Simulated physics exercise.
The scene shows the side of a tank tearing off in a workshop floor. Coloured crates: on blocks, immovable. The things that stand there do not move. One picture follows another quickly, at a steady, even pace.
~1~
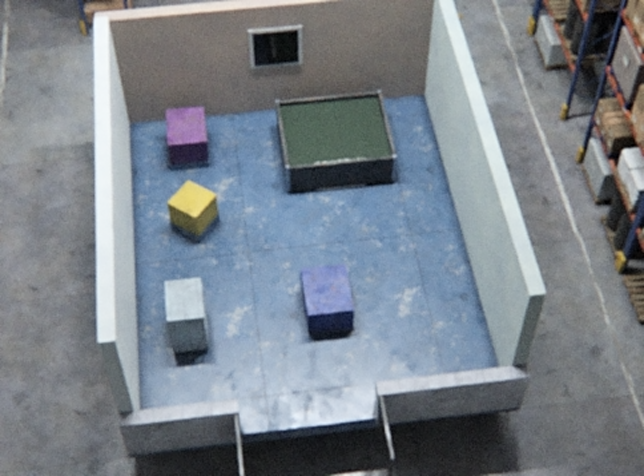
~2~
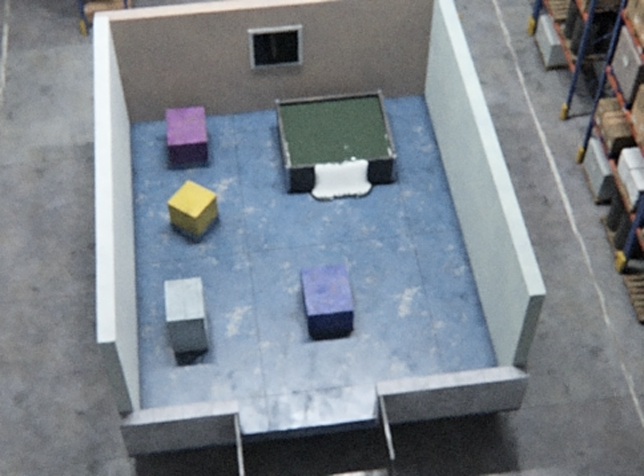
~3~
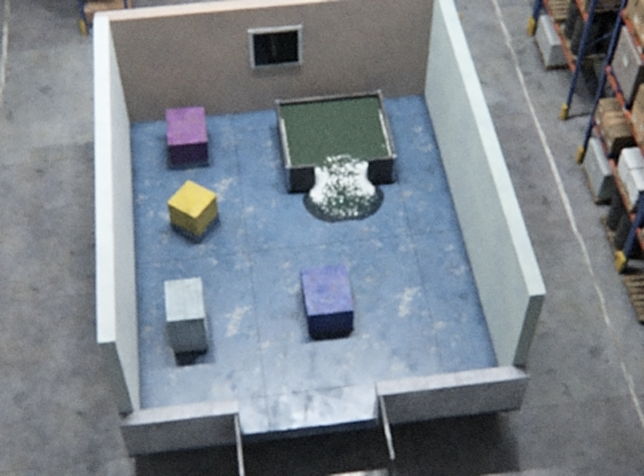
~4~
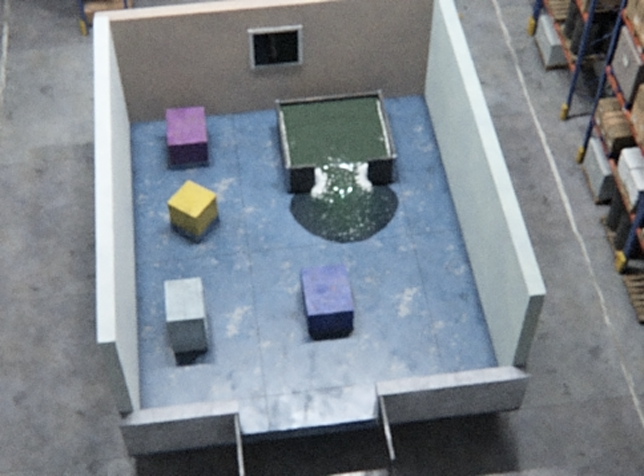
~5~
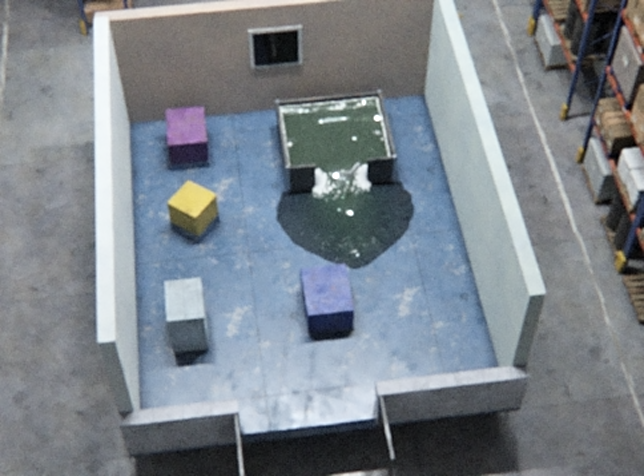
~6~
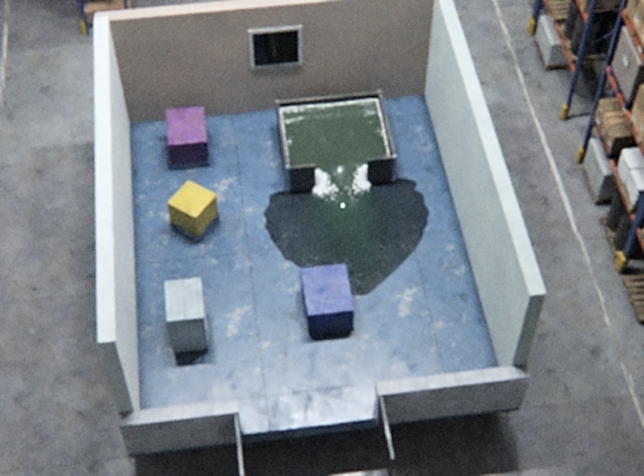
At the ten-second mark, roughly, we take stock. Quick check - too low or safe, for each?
Blue crate too low; yellow crate safe; purple crate safe.
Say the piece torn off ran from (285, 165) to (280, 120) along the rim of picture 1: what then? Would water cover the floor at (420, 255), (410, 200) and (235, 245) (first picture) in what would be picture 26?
Okay, the first is left untouched, the next is left untouched, and the last is waterlogged.
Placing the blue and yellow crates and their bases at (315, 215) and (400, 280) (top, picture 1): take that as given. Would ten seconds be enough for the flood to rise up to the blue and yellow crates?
Blue crate: Overtopped; yellow crate: Overtopped.
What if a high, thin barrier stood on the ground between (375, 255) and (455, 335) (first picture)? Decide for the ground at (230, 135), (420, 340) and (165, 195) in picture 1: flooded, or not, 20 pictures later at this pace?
One by one: Spared, soaked, spared.
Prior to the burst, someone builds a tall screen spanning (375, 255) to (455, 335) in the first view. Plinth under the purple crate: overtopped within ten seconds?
Purple crate: Left dry.
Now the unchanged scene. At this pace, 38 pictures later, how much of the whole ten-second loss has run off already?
By my reckoning, 45 %.
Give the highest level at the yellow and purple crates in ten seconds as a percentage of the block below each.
Roughly 40 percent, then 20 percent.
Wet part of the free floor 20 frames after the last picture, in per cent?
My estimate is roughly 55 percent.
A moment on, water covers 30 % of the floor; the blue crate water round its plinth, the yellow crate not reached, the purple crate not reached.
Next, water covers 45 % of the floor; the blue crate water round its plinth, the yellow crate not reached, the purple crate not reached.
Then, water covers 55 % of the floor; the blue crate water round its plinth, the yellow crate water round its plinth, the purple crate not reached.
Later, water covers 70 % of the floor; the blue crate water round its plinth, the yellow crate water round its plinth, the purple crate water round its plinth.
In the end, water covers 90 % of the floor; the blue crate was topped, the yellow crate stayed above the water, the purple crate stayed above the water.
